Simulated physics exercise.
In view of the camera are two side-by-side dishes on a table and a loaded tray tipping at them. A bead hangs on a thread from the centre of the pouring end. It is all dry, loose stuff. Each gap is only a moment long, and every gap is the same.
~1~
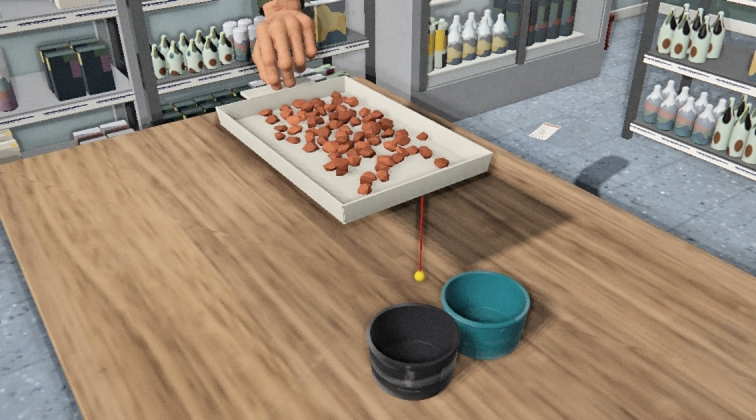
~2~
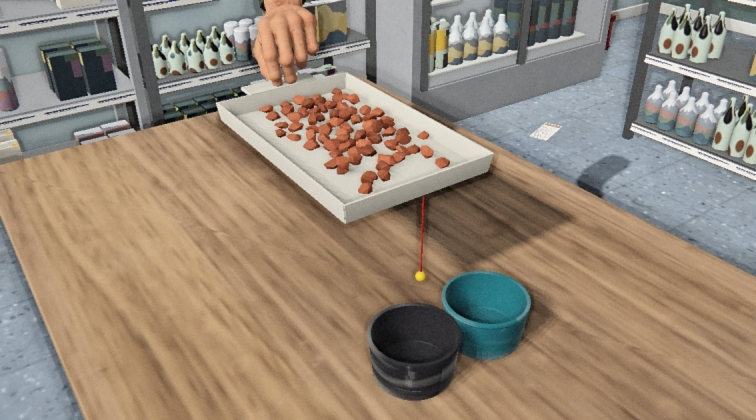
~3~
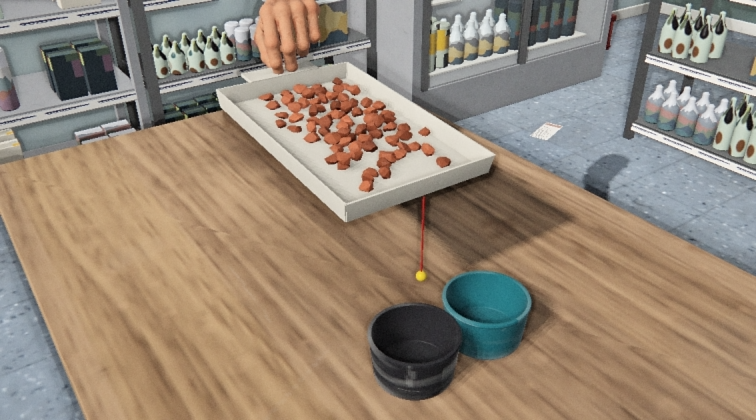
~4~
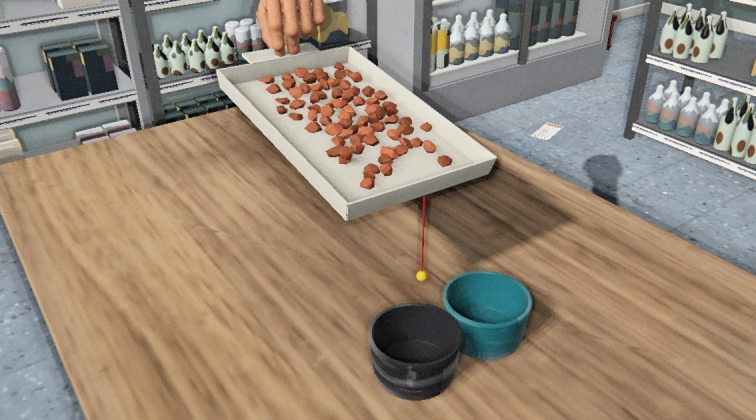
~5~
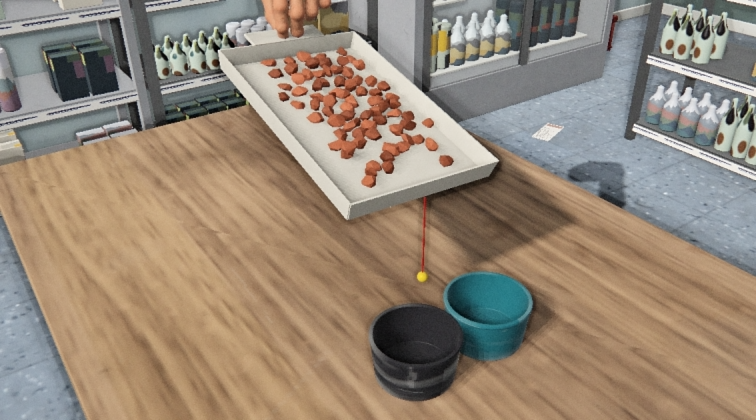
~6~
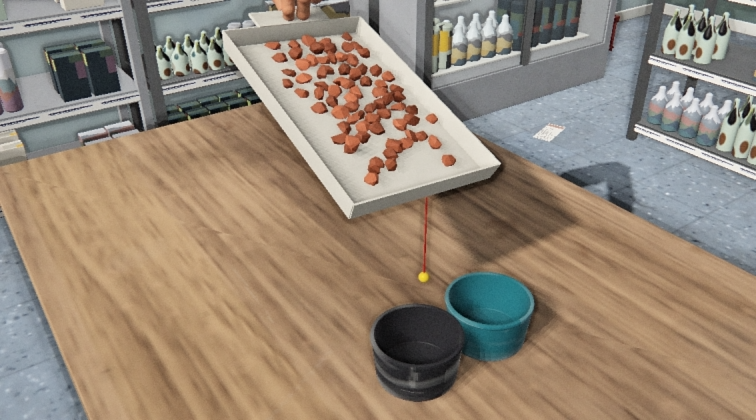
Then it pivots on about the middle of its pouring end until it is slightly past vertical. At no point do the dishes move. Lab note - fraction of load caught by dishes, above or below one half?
Above one half.
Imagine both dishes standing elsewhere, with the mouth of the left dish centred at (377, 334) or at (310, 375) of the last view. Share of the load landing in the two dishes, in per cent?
The first position comes out at 40 per cent, the other at 0 per cent.
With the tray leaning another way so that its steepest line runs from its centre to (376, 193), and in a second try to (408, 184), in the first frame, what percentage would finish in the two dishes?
For the first aim it is 60 in a hundred, for the second 70 in a hundred.
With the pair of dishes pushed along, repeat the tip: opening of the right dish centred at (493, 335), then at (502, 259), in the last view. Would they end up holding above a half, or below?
In order, they'd catch a minor share, and next a minor share.
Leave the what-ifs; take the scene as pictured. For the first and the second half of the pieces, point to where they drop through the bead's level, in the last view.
Points: About (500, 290), then about (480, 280).
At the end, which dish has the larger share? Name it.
It's the right side.
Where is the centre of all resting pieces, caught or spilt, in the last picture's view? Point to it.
Last view, resting centre - approx. (491, 328).
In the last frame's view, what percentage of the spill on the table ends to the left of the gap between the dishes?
Around 0 percent of the pieces.
Soon after the last picture, tray tipped steeply; nearly all on the tray; a stray few in the air.
A little later, tray tipped right over; about a third on the tray; a stray few in the left dish; about a quarter in the right dish; about a quarter outside both; a small part in the air.
Later still, tray tipped past a quarter turn; a small part in the left dish; about half in the right dish; about a third outside both.
At rest, tray tipped past a quarter turn; a small part in the left dish; about half in the right dish; about a third outside both.
